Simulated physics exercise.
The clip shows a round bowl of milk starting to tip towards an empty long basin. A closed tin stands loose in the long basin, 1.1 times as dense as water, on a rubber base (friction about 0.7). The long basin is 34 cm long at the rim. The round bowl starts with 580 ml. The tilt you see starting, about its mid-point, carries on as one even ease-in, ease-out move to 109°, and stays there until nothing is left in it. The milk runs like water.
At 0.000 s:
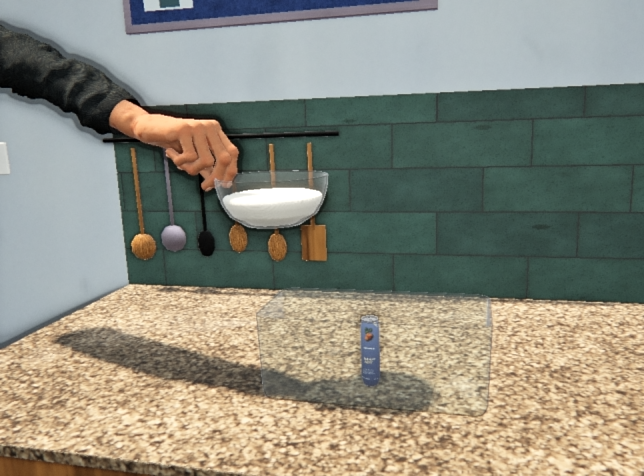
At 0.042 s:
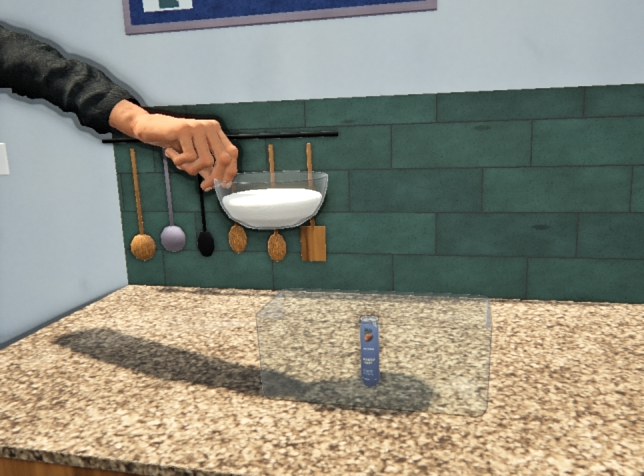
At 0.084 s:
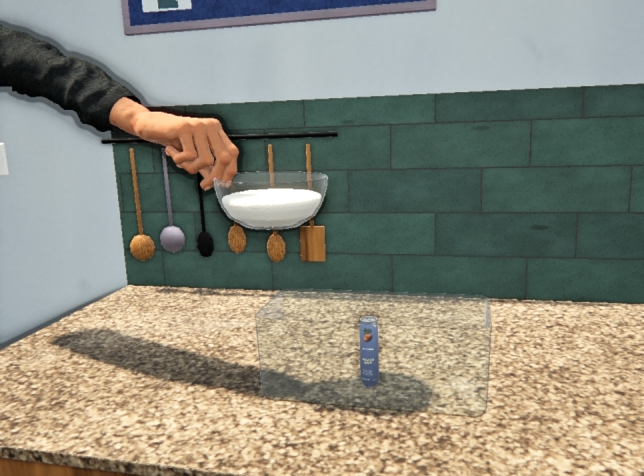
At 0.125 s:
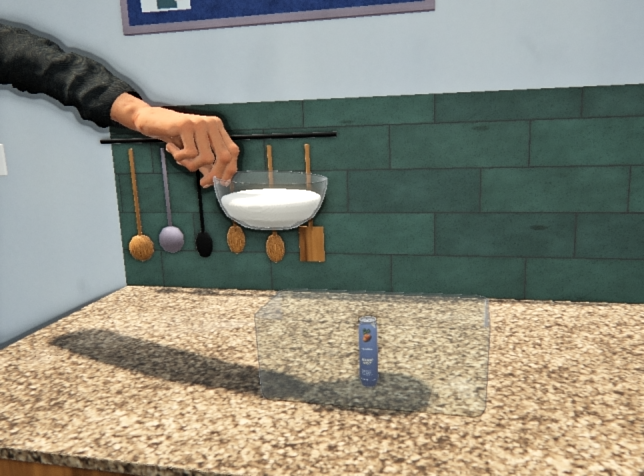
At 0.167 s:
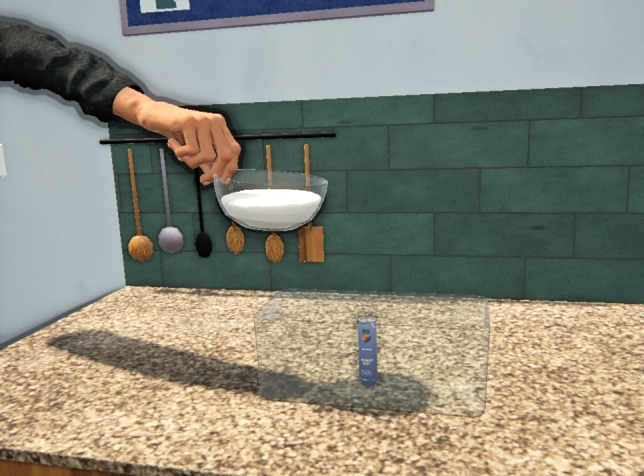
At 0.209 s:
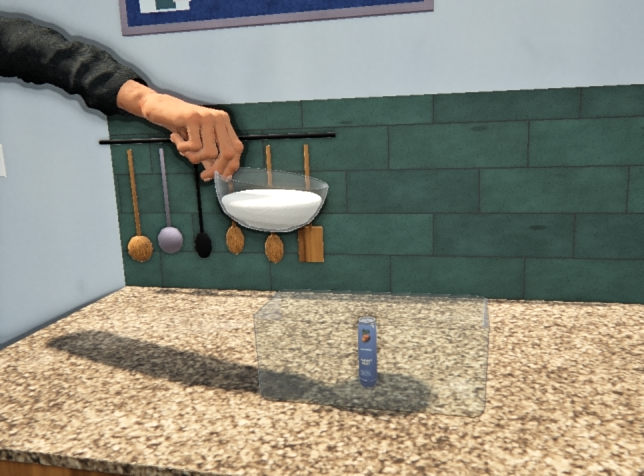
At the start, a hand reaching in from the left holds a clear round bowl of milk level above a speckled counter, where a small blue tin stands inside a clear long basin. The hand then tilts the bowl slightly to the right, while the tin and basin stay still.
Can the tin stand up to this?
It keeps standing.
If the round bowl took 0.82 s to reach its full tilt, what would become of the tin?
Then it remains upright.
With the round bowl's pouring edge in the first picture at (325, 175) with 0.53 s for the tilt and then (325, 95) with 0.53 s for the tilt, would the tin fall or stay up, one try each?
First it goes over; then it keeps standing.
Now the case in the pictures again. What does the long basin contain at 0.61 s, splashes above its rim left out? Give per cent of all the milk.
Some 10 per cent.
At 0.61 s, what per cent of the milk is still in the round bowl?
Near 48 in a hundred.
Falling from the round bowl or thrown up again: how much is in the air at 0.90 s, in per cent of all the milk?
Some 10 per cent.
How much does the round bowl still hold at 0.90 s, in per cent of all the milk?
Near 1 in a hundred.
After 0.61 s the tilt is 69° and 47 per cent is still to pour; the tin stands where it began.
After 0.90 s the tilt is 104° and 1 per cent is still to pour; the tin stands where it began.
After 1.21 s the tilt is 109° and 0 per cent is still to pour; the tin stands where it began.
After 1.54 s the tilt is 109° and 0 per cent is still to pour; the tin stands where it began.
In the end the tin stands where it began.
